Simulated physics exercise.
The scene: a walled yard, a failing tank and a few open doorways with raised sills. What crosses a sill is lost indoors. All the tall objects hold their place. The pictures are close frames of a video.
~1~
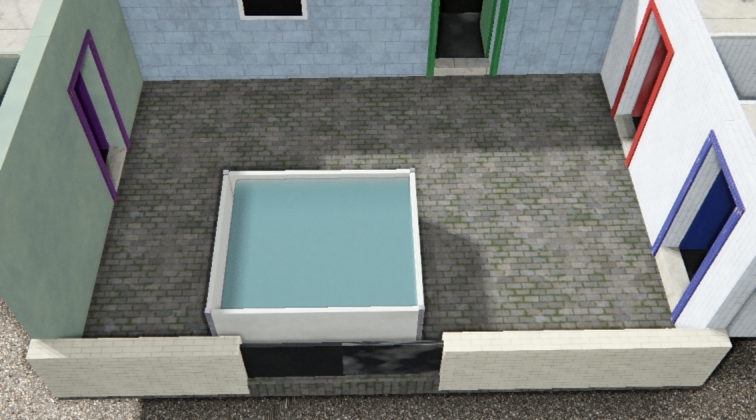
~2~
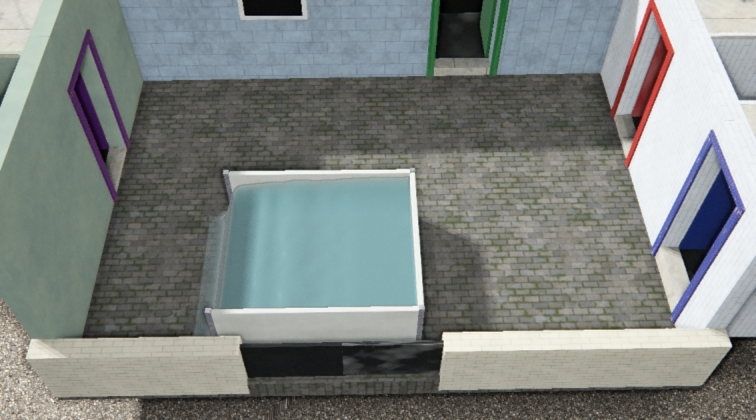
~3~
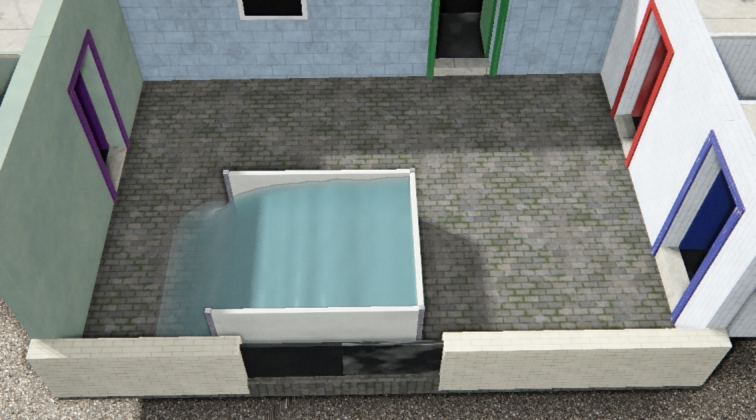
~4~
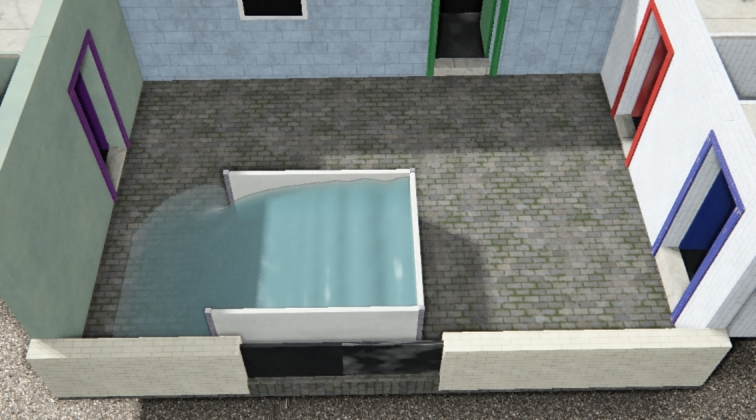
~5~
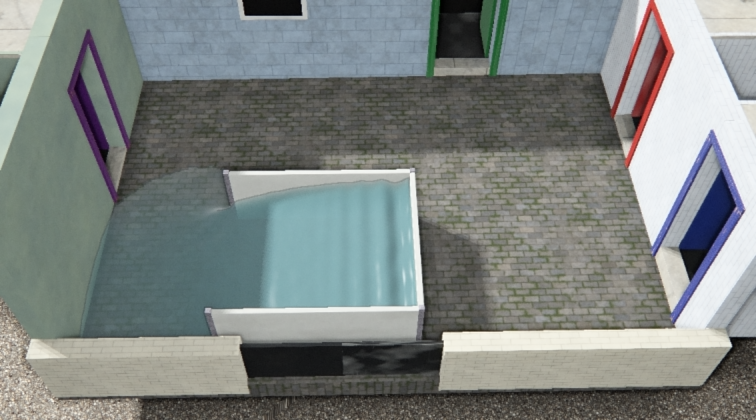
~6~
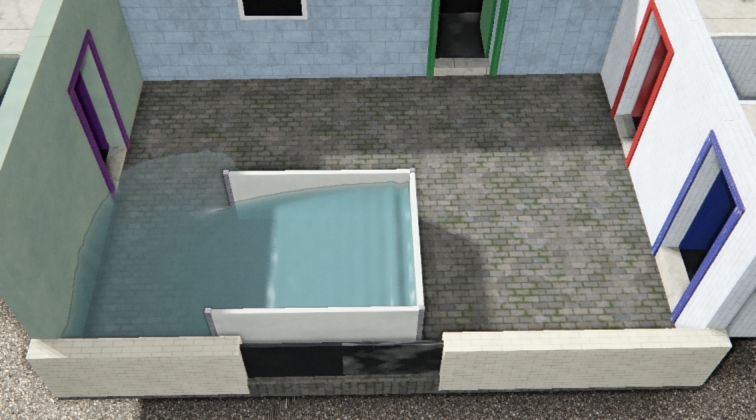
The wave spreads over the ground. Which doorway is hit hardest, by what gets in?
The purple door.
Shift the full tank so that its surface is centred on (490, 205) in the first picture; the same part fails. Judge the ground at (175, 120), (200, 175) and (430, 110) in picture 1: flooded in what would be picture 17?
In that order: Flooded, flooded, clear.
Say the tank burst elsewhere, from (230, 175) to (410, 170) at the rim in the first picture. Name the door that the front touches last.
That is the one in blue.
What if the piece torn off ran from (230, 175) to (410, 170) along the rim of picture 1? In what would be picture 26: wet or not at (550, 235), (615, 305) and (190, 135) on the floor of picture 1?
In that order: Clear, dry, awash.
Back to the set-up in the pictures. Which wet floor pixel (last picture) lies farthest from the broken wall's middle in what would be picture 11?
Close to (142, 90).
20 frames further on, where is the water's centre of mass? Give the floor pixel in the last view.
Around (234, 212).
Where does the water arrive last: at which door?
Last comes the red one.
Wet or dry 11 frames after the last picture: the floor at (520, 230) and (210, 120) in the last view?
As listed: Free of water, wet.
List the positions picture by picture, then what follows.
The first picture shows the tank at (318, 240) is whole and still.
In the second picture, water pours out at (228, 268) and has run to a hidden place.
In the third picture, water pours out at (228, 269) and has run to a hidden place.
In the fourth picture, the front is at a hidden place, out from the gap at (229, 270).
In the fifth picture, water pours out at (229, 271) and has run to a hidden place.
In the sixth picture, the front is at (127, 173), out from the gap at (229, 271).
A moment on, water covers 20 % of the floor; red door not reached, blue door not reached, purple door some in, green door not reached.
Next, water covers 25 % of the floor; red door not reached, blue door not reached, purple door a lot in, green door not reached.
Then, water covers 50 % of the floor; red door not reached, blue door not reached, purple door a lot in, green door wet at the sill, nothing in.
Later, water covers 90 % of the floor; red door some in, blue door wet at the sill, nothing in, purple door a lot in, green door wet at the sill, nothing in.
In the end, water covers 100 % of the floor; red door a lot in, blue door wet at the sill, nothing in, purple door a lot in, green door wet at the sill, nothing in; the purple door has let in the most.
